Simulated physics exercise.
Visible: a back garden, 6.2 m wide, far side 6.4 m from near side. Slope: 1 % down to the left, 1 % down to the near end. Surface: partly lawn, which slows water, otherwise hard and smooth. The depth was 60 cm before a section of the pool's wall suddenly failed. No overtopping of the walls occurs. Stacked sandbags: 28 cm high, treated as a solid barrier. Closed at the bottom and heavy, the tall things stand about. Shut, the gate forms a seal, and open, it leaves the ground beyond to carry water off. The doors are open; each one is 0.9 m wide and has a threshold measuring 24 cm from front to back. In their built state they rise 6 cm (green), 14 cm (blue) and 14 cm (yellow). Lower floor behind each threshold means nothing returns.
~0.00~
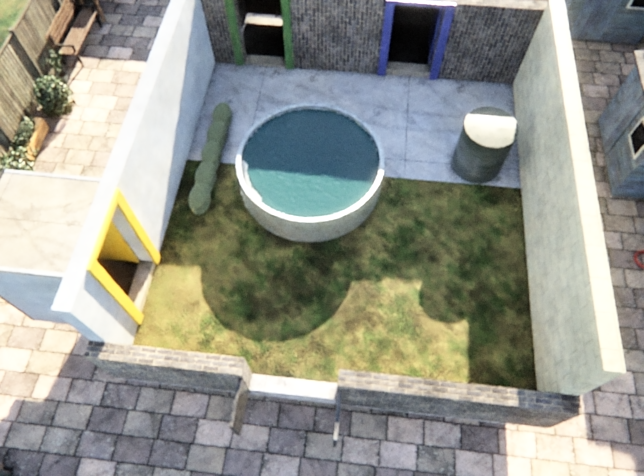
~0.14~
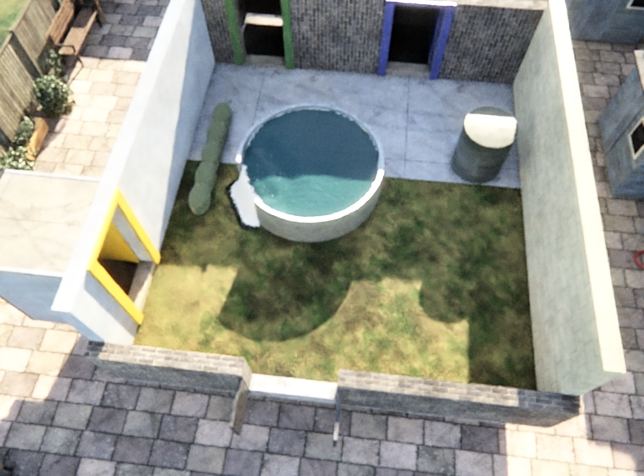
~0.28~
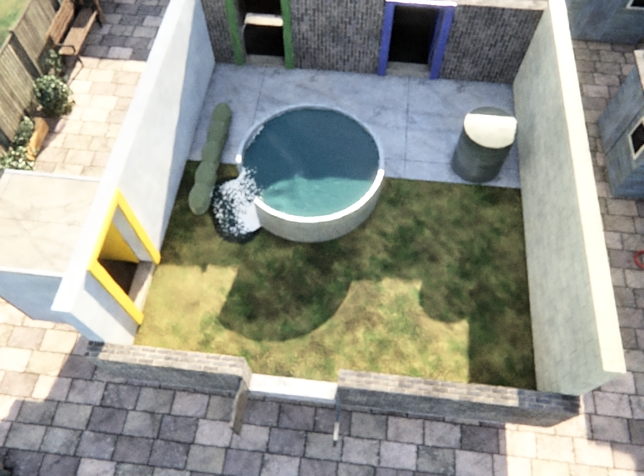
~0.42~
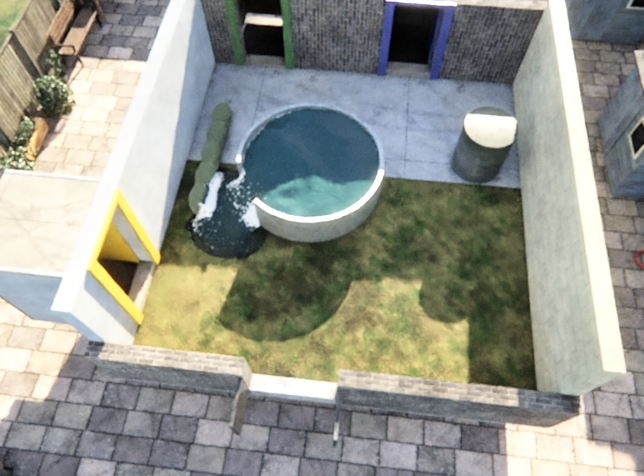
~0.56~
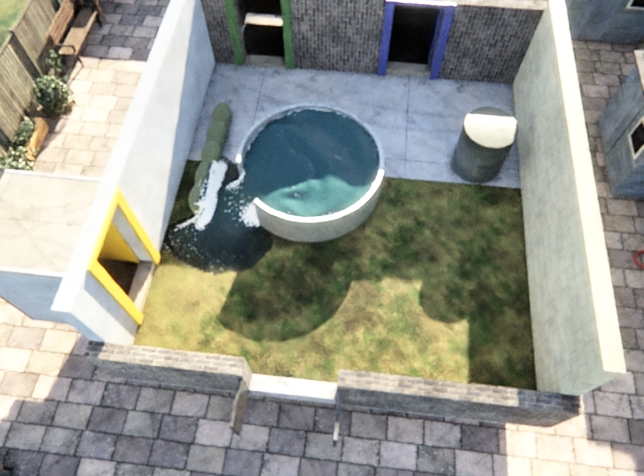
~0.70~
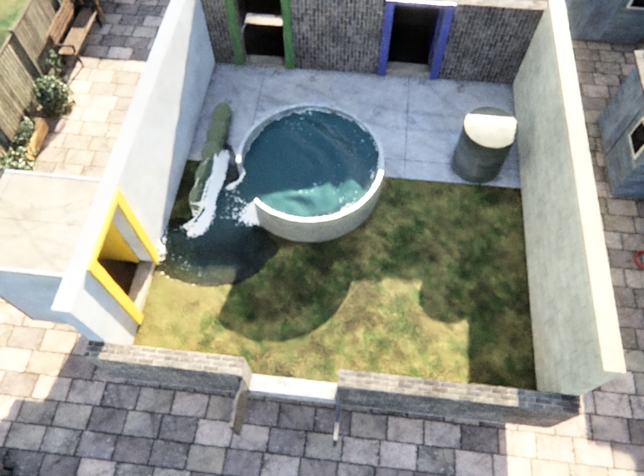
Water in a round pool in a walled garden lies still, then breaks out through the left side of the rim. It splashes onto the grass beside a long green barrier, foams along it, and spreads as a widening dark sheet toward the yellow doorway, with dry grass still between them.
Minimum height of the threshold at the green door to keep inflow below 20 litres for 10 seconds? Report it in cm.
Minimum: Approx. 7.5 cm.
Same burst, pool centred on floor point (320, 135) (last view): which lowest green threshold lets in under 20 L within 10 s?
A minimum of about 13.0 cm.
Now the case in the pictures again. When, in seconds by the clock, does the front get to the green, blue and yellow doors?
Green at 2.2 s, blue at 5.0 s and yellow at 0.9 s.
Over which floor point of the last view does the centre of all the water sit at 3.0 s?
Centre of mass: About (267, 213) px.
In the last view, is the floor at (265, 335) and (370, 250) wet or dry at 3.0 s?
Soaked; untouched.
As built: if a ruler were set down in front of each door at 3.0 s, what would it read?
Green 11, blue 0, yellow 20 cm.
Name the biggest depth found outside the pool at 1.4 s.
About 44 cm at most.
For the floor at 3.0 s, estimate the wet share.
Wet share: Around 35 %.
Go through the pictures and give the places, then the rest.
Still water, 60 cm deep, in the pool at (310, 161); the green door at (260, 26) is dry, in the first picture.
The front is at (231, 193), 0.3 m from the gap at (248, 197); 0.2 m2 of floor is wet, 60 cm left at the back, in the second picture.
The gap is at (248, 198), the front 0.7 m out at (211, 205); the back of the pool holds 60 cm, in the third picture.
Water pours out at (248, 198) and has run 1.1 m, to (196, 237); about 9 cm deep outside, 60 cm at the back, in the fourth picture.
The gap is at (248, 198), the front 1.5 m out at (170, 243); the back of the pool holds 60 cm, in the fifth picture.
The front is at (157, 265), 1.9 m from the gap at (248, 197); 2.7 m2 of floor is wet, 58 cm left at the back; the green door at (260, 26), 3.4 m from the gap, is still 2.3 m from the nearest water, in the sixth picture.
After 1.4 s water covers 20 % of the floor, deepest (44 cm) near (214, 205); it has not reached the green door.
After 3.0 s water covers 35 % of the floor, deepest (32 cm) near (129, 359); 11 cm at the green door, 5 litres in over its 6 cm threshold.
After 10.0 s water covers 90 % of the floor, deepest (14 cm) near (129, 359); 6 cm at the green door, 48 litres in over its 6 cm threshold.
At the green door as built, the water arrived by 2.3 s and peaked near 11 cm at 4.2 s.
Run again over the same 10 s with other heights there, 39 litres in over 6.5 cm, 8 litres over 9 cm. The limit of 20 litres is kept from about 7.5 cm up.
